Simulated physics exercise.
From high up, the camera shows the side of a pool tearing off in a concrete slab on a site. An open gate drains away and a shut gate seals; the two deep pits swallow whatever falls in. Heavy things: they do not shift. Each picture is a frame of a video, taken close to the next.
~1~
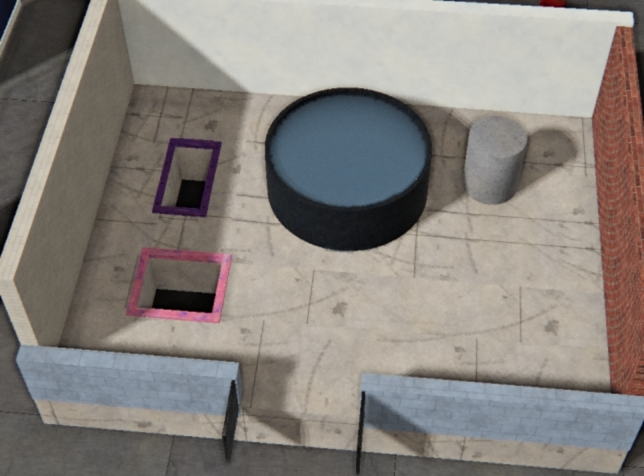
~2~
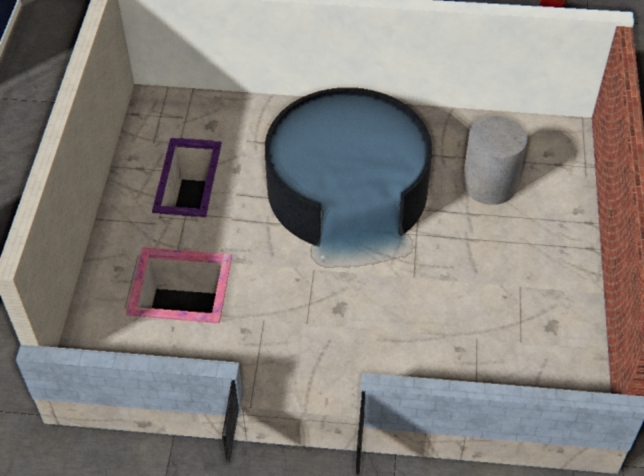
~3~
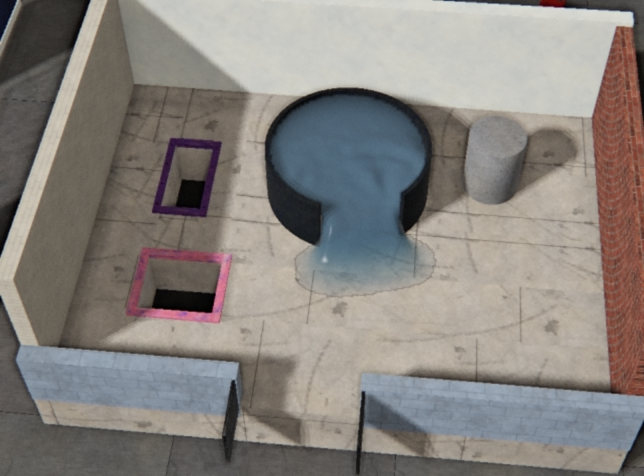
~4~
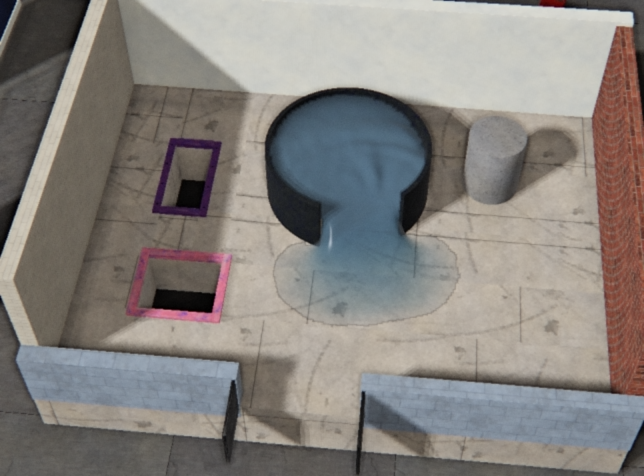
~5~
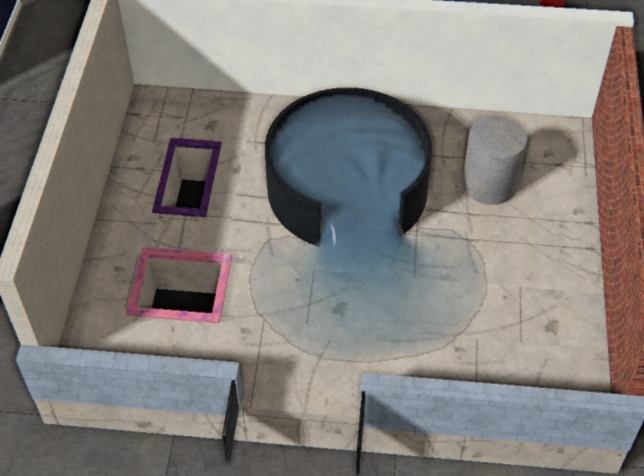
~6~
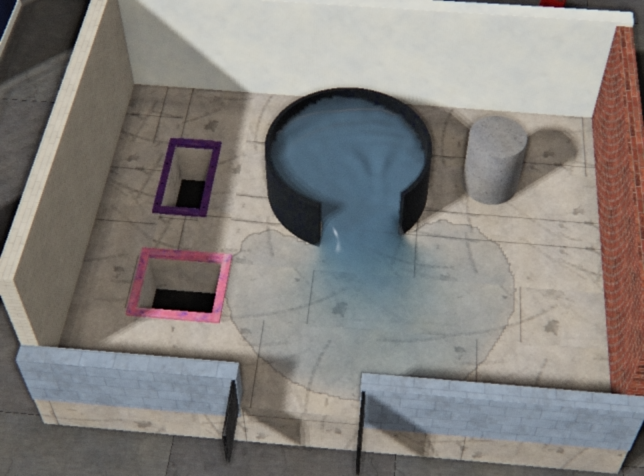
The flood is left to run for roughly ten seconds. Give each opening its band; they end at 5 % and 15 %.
In the end the gate will capture a heavy share beyond fifteen per cent, the pink pit will capture a light share below five per cent, the purple pit will capture a light share below five per cent.
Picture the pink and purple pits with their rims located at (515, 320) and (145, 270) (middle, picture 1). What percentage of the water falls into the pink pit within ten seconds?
Share for pink: 15 in a hundred.
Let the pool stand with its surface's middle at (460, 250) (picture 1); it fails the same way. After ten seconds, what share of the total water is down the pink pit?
Share in the pink pit - 8 in a hundred.
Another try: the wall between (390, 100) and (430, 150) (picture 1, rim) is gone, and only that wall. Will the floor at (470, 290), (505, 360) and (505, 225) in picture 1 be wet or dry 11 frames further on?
First spot submerged, second spot submerged, third spot submerged.
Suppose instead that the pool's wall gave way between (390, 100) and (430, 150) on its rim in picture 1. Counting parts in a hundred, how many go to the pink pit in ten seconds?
Pink 6 %.
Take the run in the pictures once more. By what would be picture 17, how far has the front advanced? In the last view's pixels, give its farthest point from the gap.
I'd point to (51, 374).
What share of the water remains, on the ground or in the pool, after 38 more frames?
I'd say roughly 74 percent.
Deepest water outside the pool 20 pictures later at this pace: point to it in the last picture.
My best guess is roughly (598, 423).
A moment on, water covers 40 % of the floor; the gate 3 %, the pink pit 0 %, the purple pit 0 %.
Next, water covers 40 % of the floor; the gate 10 %, the pink pit 0 %, the purple pit 0 %.
Then, water covers 55 % of the floor; the gate 18 %, the pink pit 0 %, the purple pit 0 %.
Later, water covers 75 % of the floor; the gate 26 %, the pink pit 0 %, the purple pit 0 %.
In the end, water covers 90 % of the floor; the gate 33 %, the pink pit 0 %, the purple pit 0 %.
